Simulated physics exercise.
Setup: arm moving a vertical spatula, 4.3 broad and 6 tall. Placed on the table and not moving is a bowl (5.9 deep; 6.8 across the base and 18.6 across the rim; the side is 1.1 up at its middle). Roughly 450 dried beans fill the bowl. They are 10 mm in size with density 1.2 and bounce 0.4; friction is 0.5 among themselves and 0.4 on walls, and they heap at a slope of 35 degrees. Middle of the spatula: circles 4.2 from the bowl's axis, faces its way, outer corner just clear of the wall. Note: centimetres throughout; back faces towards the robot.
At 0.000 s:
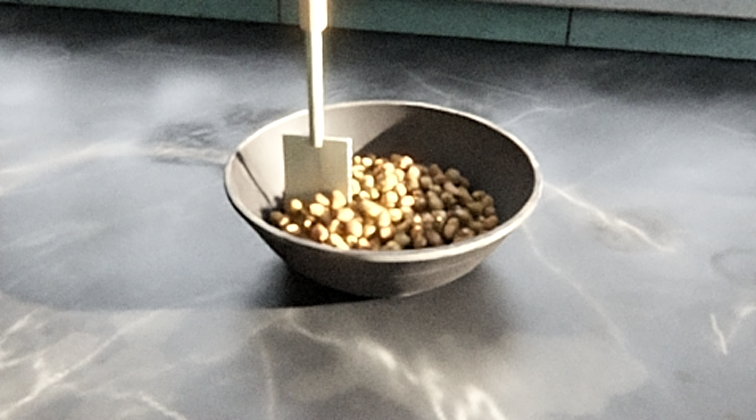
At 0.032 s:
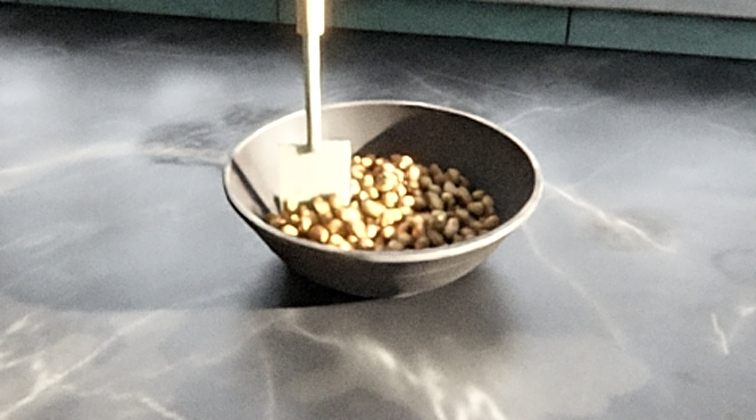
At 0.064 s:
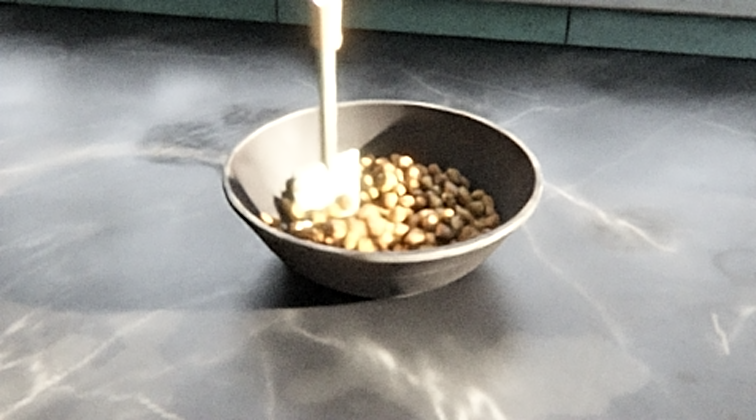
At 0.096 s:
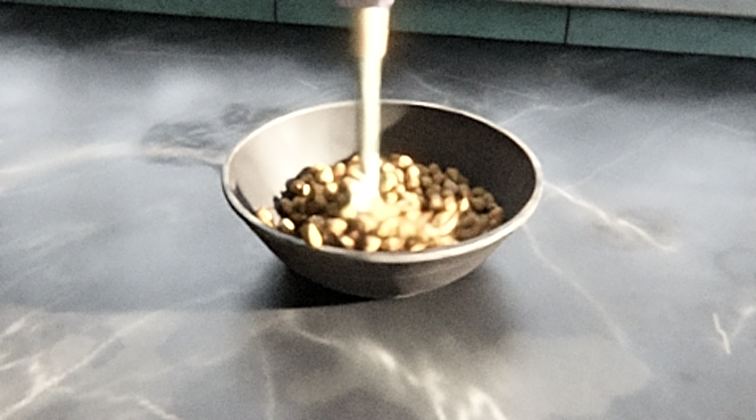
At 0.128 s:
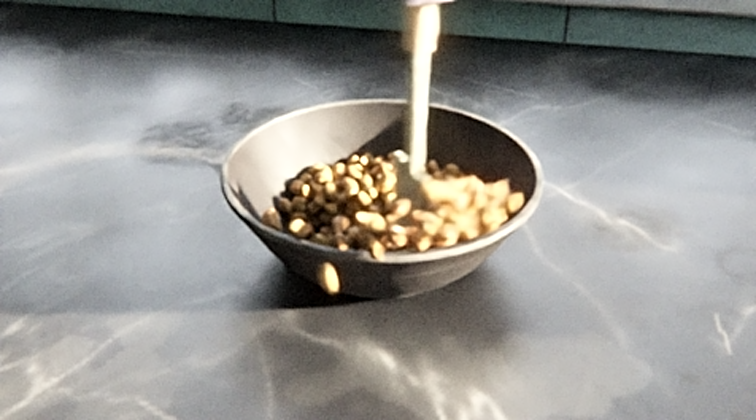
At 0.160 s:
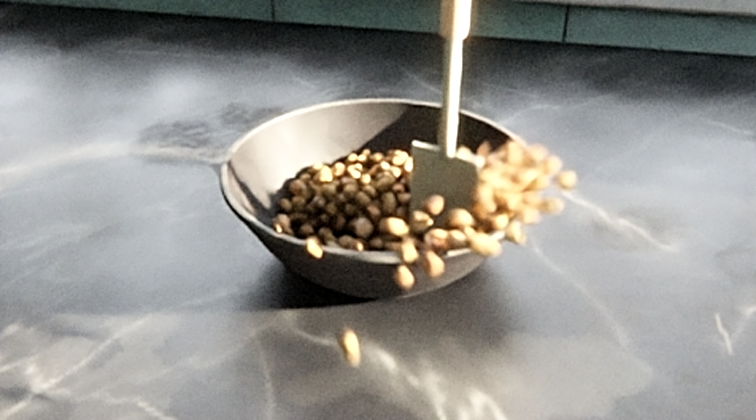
A pale spatula held upright in a dark bowl of brown beans on a marbled grey tabletop starts at the left, then sweeps through the pile toward the right. The beans bunch up ahead of it, and several fly over the front and right rim while the bowl stays put.
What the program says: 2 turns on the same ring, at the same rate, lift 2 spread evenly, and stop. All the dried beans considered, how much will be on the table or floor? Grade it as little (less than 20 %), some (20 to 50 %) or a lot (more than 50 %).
Grade: Some, 20 to 50 %.
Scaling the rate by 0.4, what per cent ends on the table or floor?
I'd say about 5 %.
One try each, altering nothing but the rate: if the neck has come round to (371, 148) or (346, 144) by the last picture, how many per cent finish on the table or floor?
Close to 10 and 5 in a hundred.
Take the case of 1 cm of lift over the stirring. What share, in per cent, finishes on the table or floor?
About 45 percent.
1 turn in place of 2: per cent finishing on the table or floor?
Then about 25 per cent.
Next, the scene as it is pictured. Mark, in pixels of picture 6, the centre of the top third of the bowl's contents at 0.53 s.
I'd point to about (393, 224).
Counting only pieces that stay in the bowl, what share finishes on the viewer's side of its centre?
Close to 55 in a hundred.
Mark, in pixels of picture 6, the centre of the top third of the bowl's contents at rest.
Close to (389, 232).
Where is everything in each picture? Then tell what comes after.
The spatula neck at (315, 115), 0° round; upper third of the load around (392, 211), from x 275 to 490, top at y 160; 450 in the bowl, in the first picture.
The spatula neck at (313, 121), 15° round; upper third of the load around (389, 215), from x 270 to 490, top at y 160, in the second picture.
The spatula neck at (327, 137), 51° round; upper third of the load around (384, 227), from x 265 to 490, top at y 160, in the third picture.
The spatula neck at (367, 147), 88° round; upper third of the load around (401, 227), from x 265 to 495, top at y 160, in the fourth picture.
The spatula neck at (415, 144), 124° round; upper third of the load around (443, 218), from x 270 to 510, top at y 160; 441 in the bowl, 9 in flight or on the tool, in the fifth picture.
The spatula neck at (448, 127), 161° round; upper third of the load around (482, 198), from x 280 to 565, top at y 150; 428 in the bowl, 22 in flight or on the tool, in the sixth picture.
After 0.35 s, 16° round, highest piece 12 above the table; 320 in the bowl, 69 on the table or floor, 61 in flight or on the tool.
After 0.53 s, 230° round, highest piece 9 above the table; 296 in the bowl, 148 on the table or floor, 6 in flight or on the tool.
After 0.82 s, 0° round, highest piece 5 above the table; 295 in the bowl, 155 on the table or floor.
After 1.52 s, 0° round, highest piece 5 above the table; 295 in the bowl, 155 on the table or floor.
In the end, 295 in the bowl, 155 on the table or floor. That is 34 % on the table or floor.
